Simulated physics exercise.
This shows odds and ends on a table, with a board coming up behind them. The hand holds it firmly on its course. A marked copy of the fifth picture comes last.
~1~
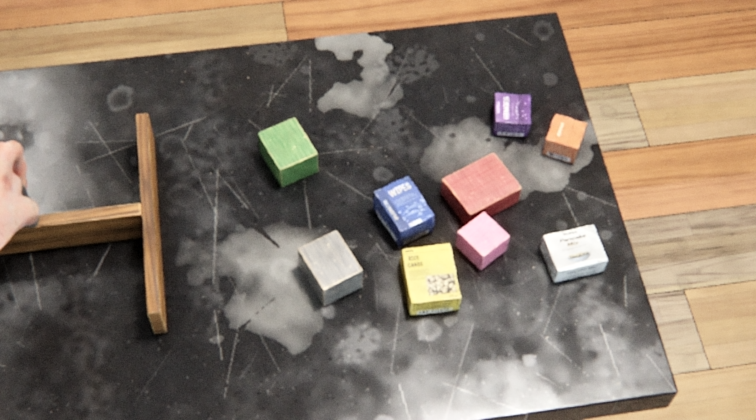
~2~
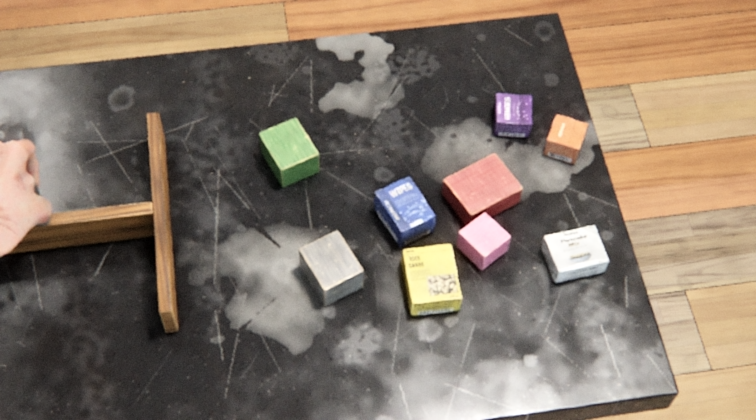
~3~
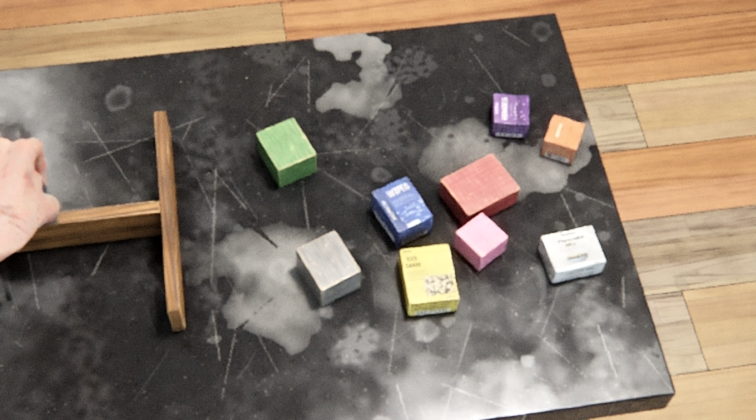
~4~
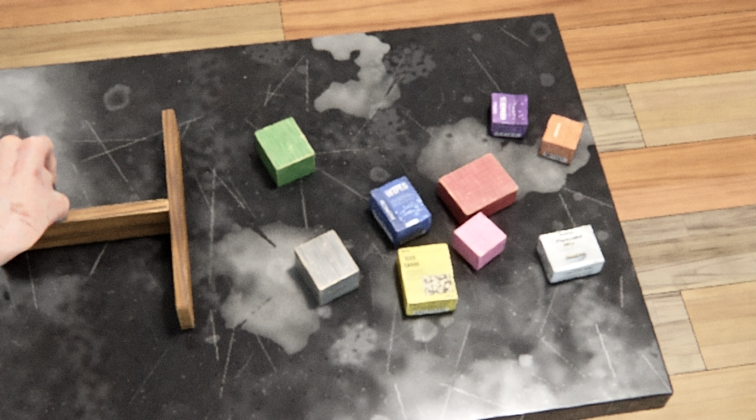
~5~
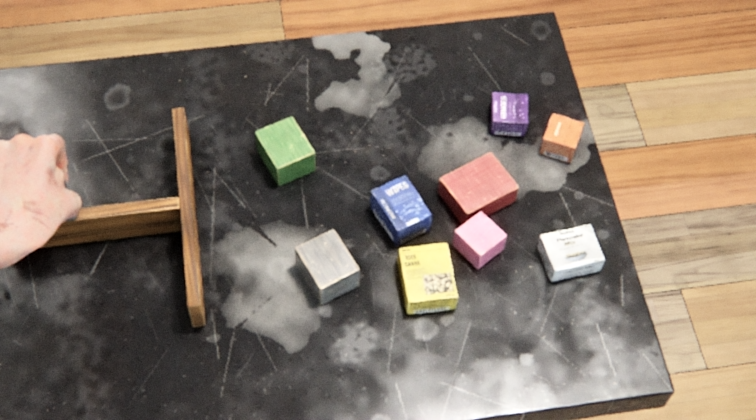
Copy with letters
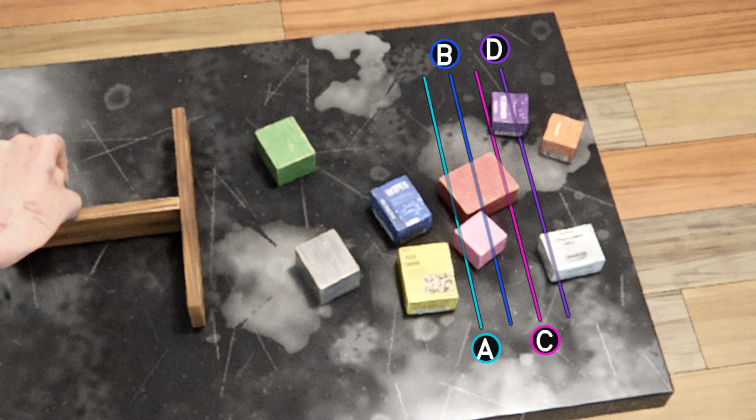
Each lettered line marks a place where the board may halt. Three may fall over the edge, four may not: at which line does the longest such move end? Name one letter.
It should halt at D.
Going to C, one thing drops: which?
The white packet goes over.
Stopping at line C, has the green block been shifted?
By then, yes.
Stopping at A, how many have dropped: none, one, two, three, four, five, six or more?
In all, none.
On the marked copy, A at (451, 194); B at (478, 191); C at (506, 187); D at (532, 184).
Taking D. A third of the way, board (313, 186); grey block (353, 266); green block (333, 148).
Two thirds of the way, board (438, 172); white packet (577, 252); red block (509, 166).
When it is over, board (533, 160); orange packet over the edge; white packet over the edge; two fallen.
As for the rest, A is within the limit but short; B is within the limit but short; C is within the limit but short.
